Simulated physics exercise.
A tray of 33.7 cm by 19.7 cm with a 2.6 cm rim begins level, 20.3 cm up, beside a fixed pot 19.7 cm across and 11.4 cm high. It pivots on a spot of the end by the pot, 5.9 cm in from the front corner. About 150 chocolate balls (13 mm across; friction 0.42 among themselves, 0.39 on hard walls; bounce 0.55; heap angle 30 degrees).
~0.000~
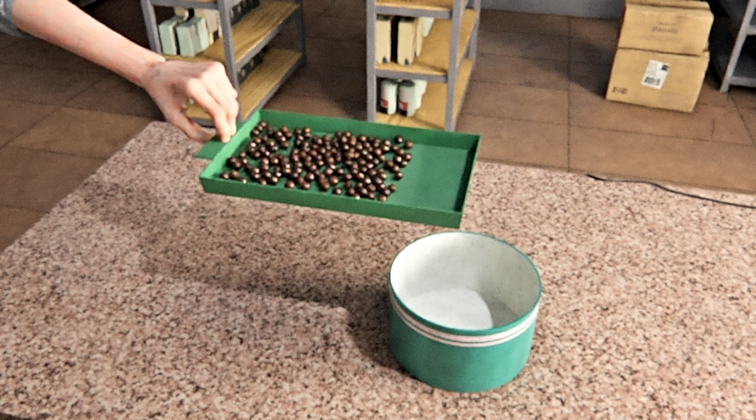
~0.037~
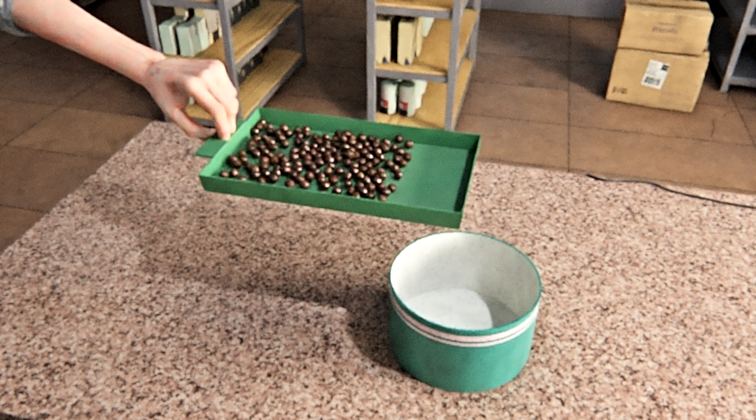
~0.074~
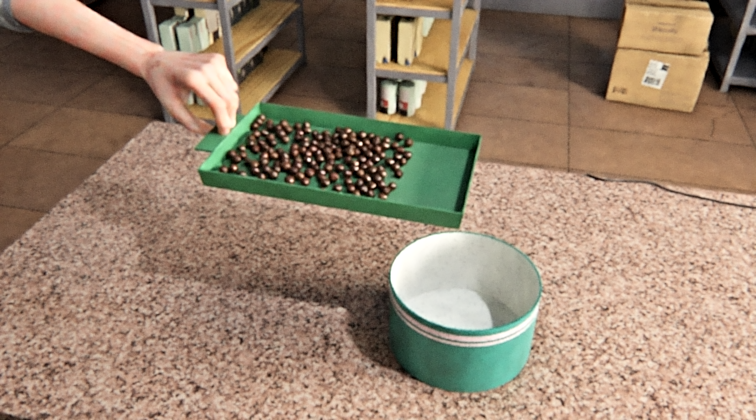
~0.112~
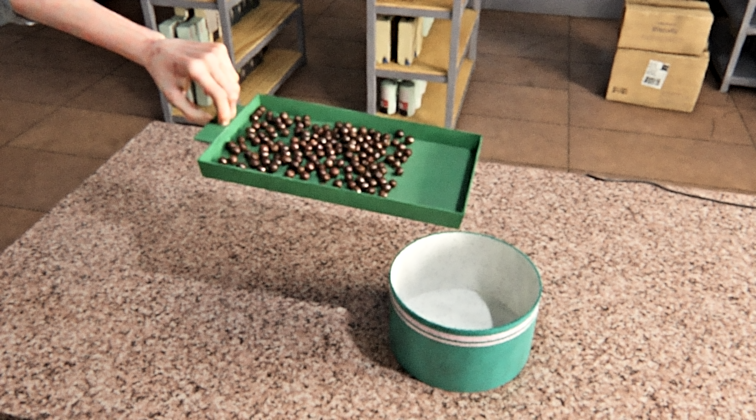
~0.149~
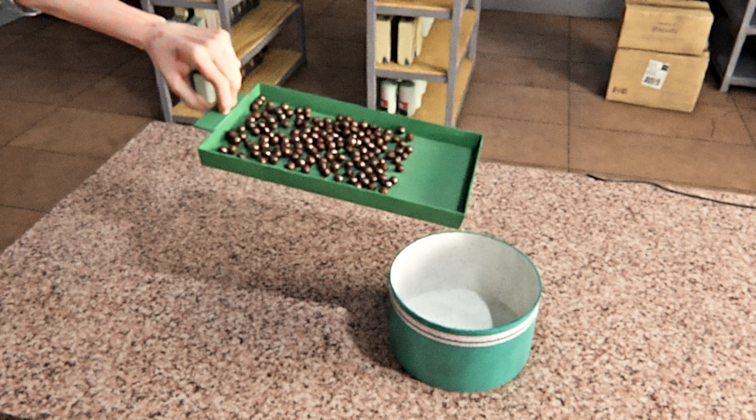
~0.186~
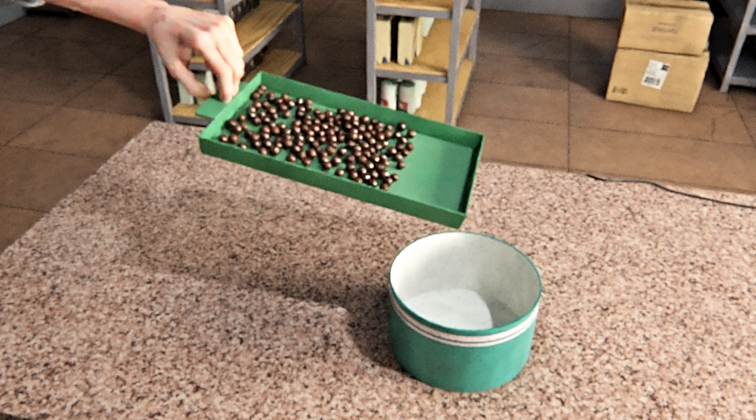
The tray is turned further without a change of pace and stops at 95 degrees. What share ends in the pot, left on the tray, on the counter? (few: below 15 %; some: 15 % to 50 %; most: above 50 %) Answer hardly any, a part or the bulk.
Pot: The bulk, tray: Hardly any, counter: A part.
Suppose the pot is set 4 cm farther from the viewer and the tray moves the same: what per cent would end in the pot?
It would be near 70 per cent.
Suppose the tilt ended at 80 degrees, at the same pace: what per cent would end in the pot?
It would be near 20 per cent.
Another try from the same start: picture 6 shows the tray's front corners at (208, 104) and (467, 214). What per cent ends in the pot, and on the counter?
Pot 40, counter 60.
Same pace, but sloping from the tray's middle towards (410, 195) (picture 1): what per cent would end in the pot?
Some 85 per cent.
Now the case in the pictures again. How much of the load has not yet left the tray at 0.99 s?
About 70 per cent.
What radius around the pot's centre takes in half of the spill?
Some 20 cm.
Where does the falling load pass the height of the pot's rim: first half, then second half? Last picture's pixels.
First near (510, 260), later near (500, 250).
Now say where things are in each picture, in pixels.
The first picture shows tray tilt 0 degrees, front corners at (202, 175) and (460, 212); middle of the pieces at (318, 158); pot at (465, 276).
The second picture shows tray tilt 0 degrees, front corners at (202, 174) and (460, 212); middle of the pieces at (318, 157).
The third picture shows tray tilt 2 degrees, front corners at (201, 168) and (461, 212); middle of the pieces at (318, 154).
The fourth picture shows tray tilt 4 degrees, front corners at (201, 159) and (462, 212), lowest corner right front; middle of the pieces at (319, 148).
The fifth picture shows tray tilt 7 degrees, front corners at (201, 147) and (463, 213), lowest corner right front; middle of the pieces at (319, 141).
The sixth picture shows tray tilt 10 degrees, front corners at (202, 136) and (464, 213), lowest corner right front; middle of the pieces at (320, 134); pot at (465, 276). Its pace works out near 85 degrees a second.
After 0.67 s, tilt 51 degrees; the tray holds 100 %, the pot 0 %.
After 0.99 s, tilt 77 degrees; the tray holds 70 %, the pot 10 %.
After 1.41 s, tilt 95 degrees; the tray holds 25 %, the pot 30 %.
At rest (2.6 s), pot 55 %, tray 0 %, counter 45 %.
